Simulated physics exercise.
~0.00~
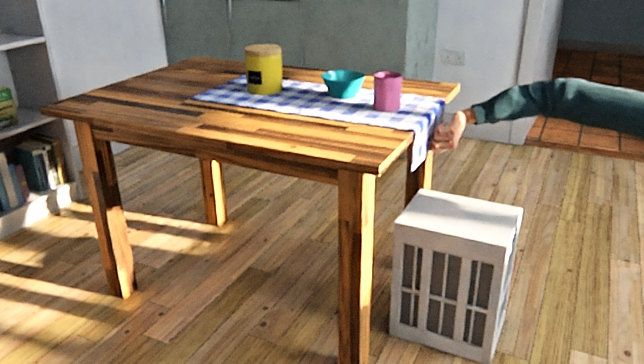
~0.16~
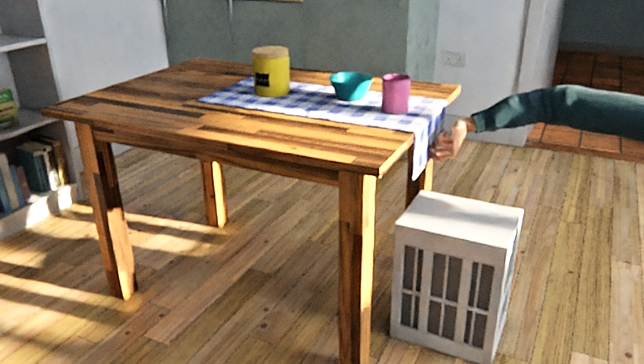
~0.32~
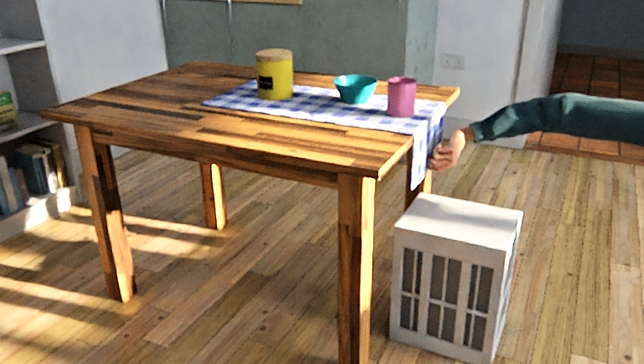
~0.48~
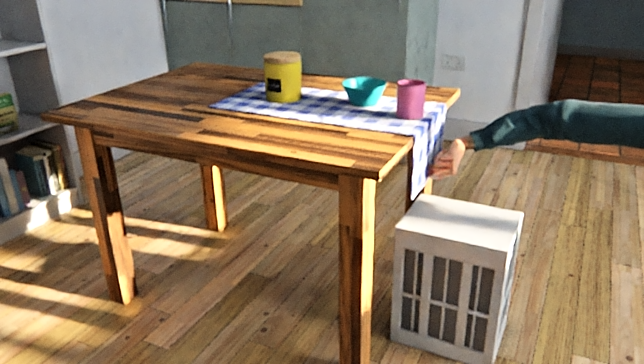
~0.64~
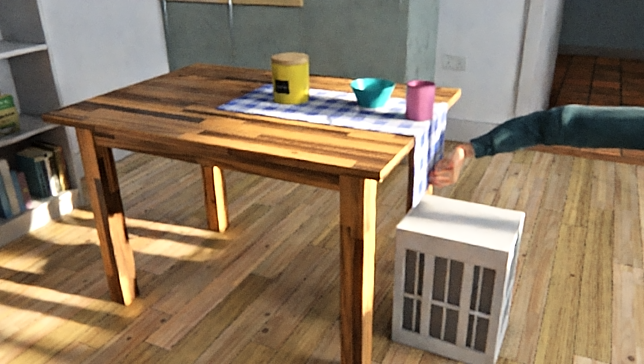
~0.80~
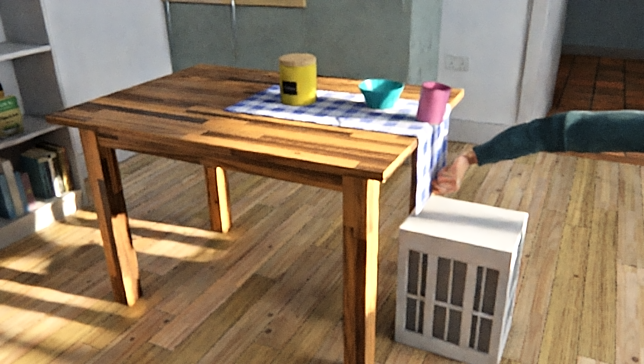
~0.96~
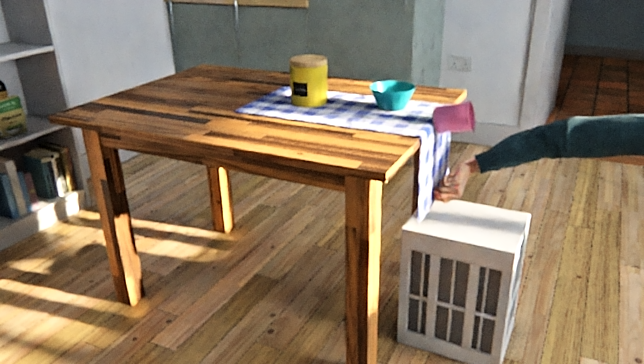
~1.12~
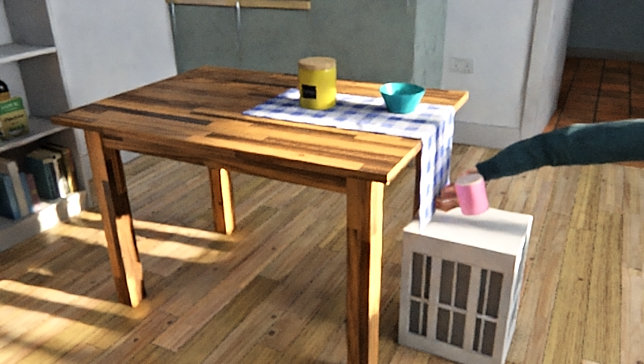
On a wooden table, a hand pulls a checked cloth rightward until the pink mug falls off.
